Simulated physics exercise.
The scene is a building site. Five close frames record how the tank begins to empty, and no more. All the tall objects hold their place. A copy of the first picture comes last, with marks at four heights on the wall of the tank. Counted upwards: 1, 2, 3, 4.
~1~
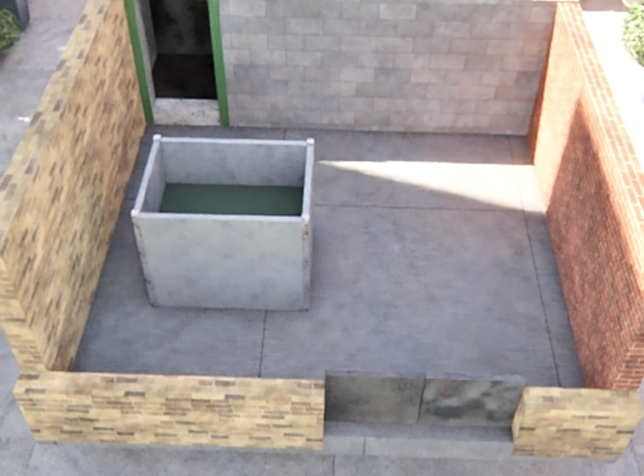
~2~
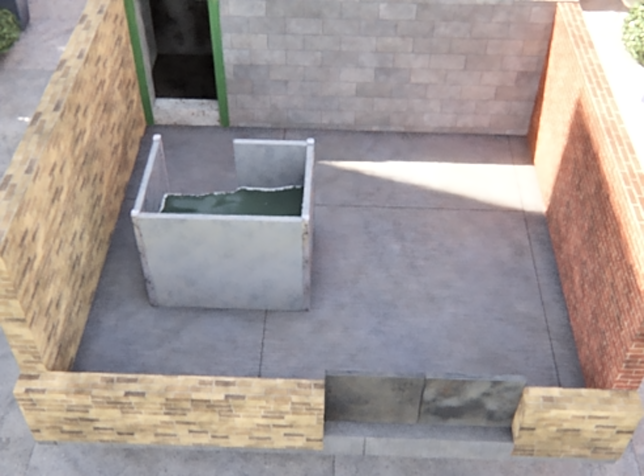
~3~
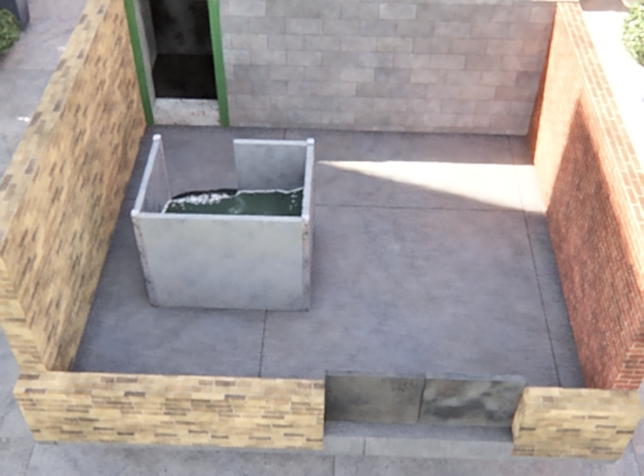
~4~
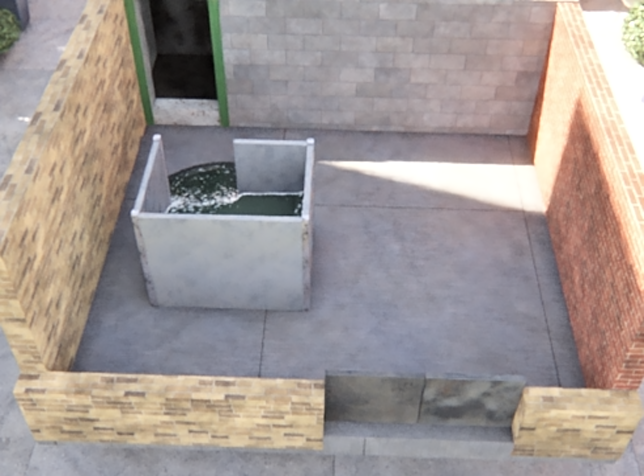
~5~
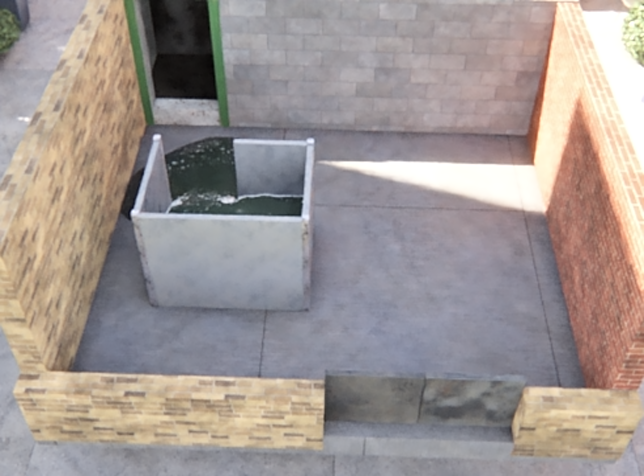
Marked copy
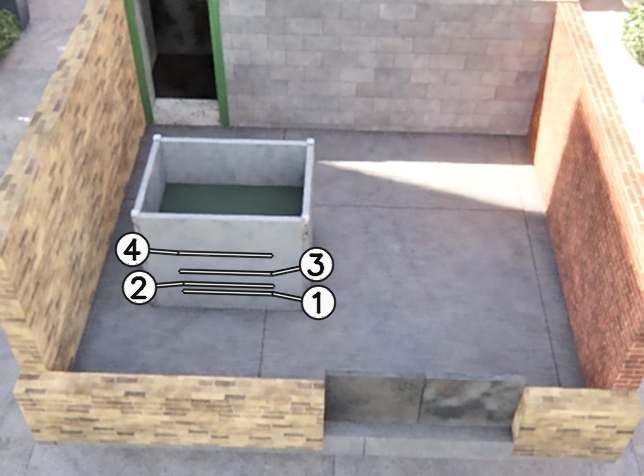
On a walled building site, dark green water rests in a pale grey tank until part of the tank's back side opens; the water surges and foams through the gap, spreading over the ground behind and left of it.
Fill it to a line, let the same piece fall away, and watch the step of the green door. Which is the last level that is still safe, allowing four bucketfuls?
It is 3.
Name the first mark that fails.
Here it is mark 4.
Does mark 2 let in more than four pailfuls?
No.
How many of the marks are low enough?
Three.
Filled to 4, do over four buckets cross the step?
Yes, it does.
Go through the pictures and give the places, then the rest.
In the first picture, water in the tank at rest, its middle at (232, 218); foot of the green doorway at (188, 125); shut gate at (424, 380).
In the second picture, water covers 1 % of the ground, its front hidden from here.
In the third picture, water covers 3 % of the ground, its front hidden from here.
In the fourth picture, water covers 7 % of the ground, its front hidden from here.
In the fifth picture, water covers 13 % of the ground, its front hidden from here.
In white, 1 at (228, 292); 2 at (227, 284); 3 at (226, 272); 4 at (224, 254); from the bottom up 1, 2, 3, 4.
If 1 is chosen, nothing gets over.
If 2 is chosen, nothing gets over.
If 3 is chosen, a bucket or two gets in.
If 4 is chosen, about 10 bucketfuls get in.
